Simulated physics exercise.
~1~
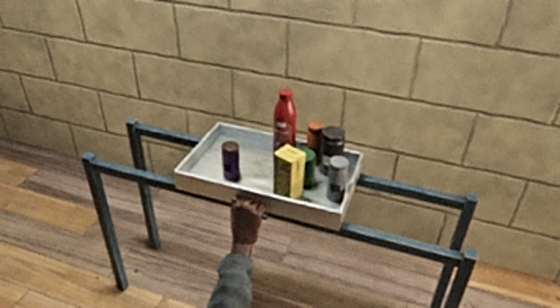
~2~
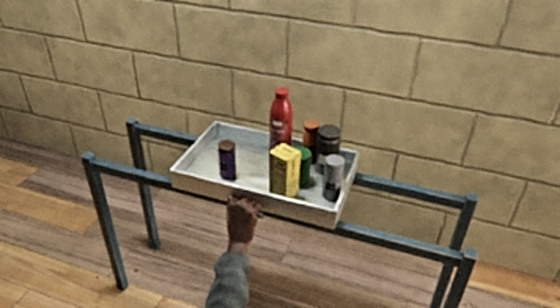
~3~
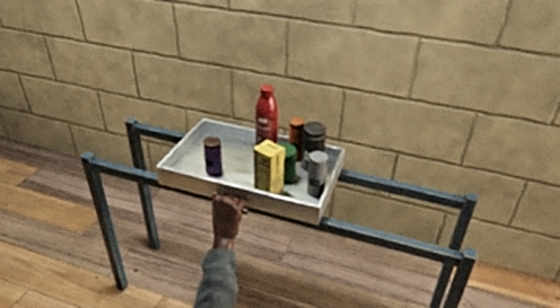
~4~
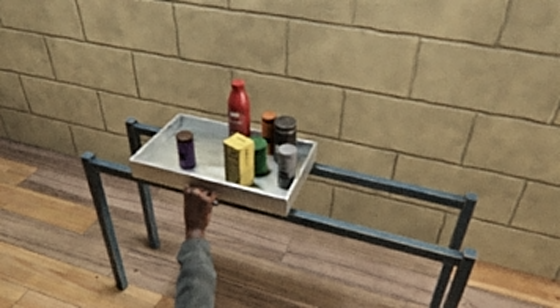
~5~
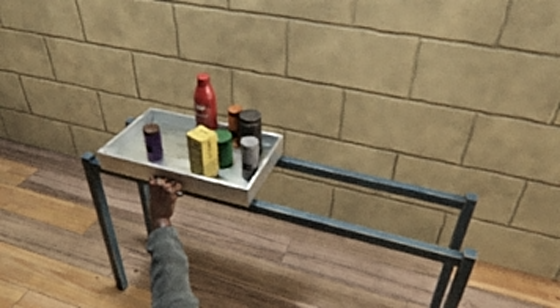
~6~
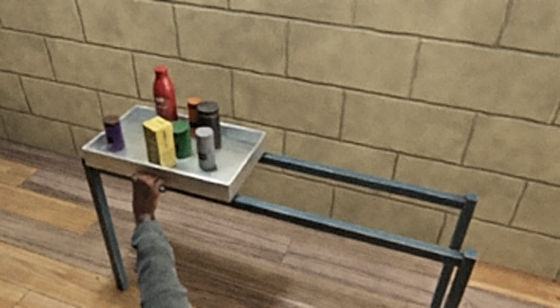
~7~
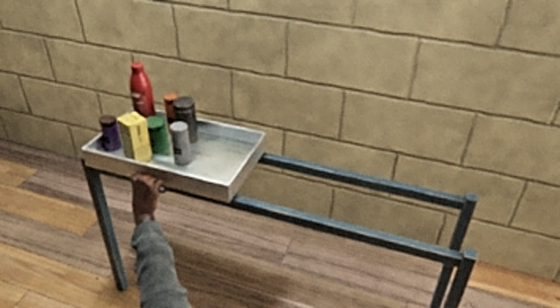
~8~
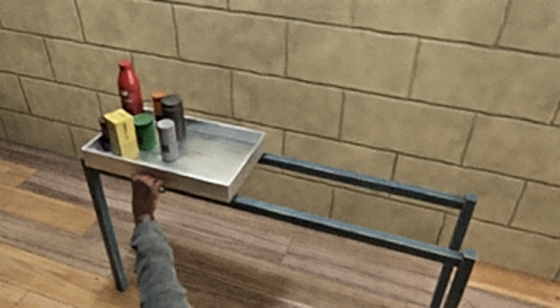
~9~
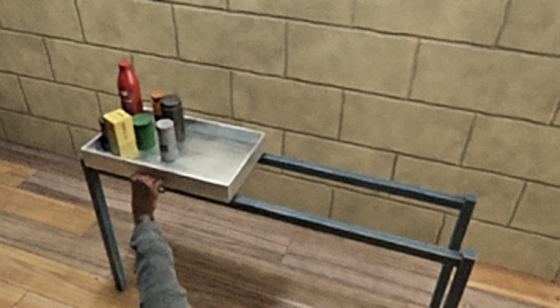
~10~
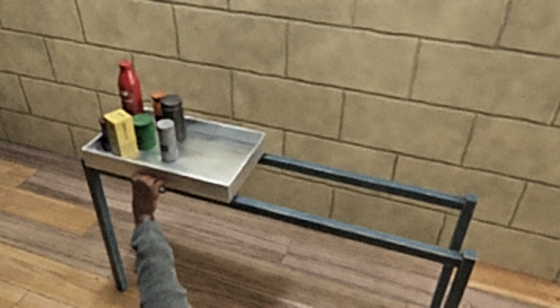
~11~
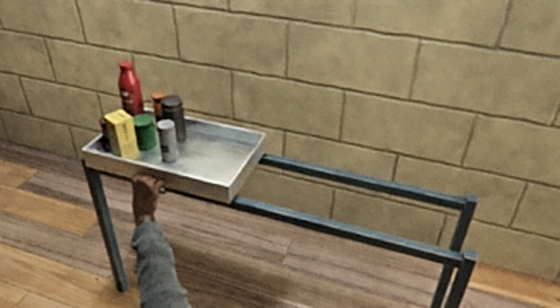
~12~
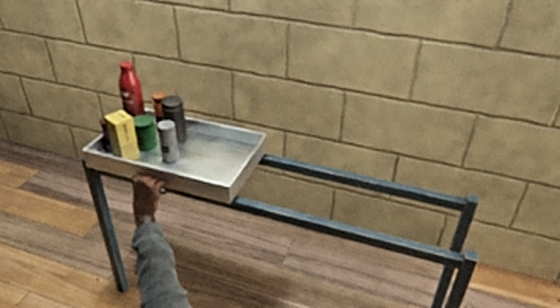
Tray of bottles and containers pushed left along a rack by a hand, stopping at the end as the upright items slide left.
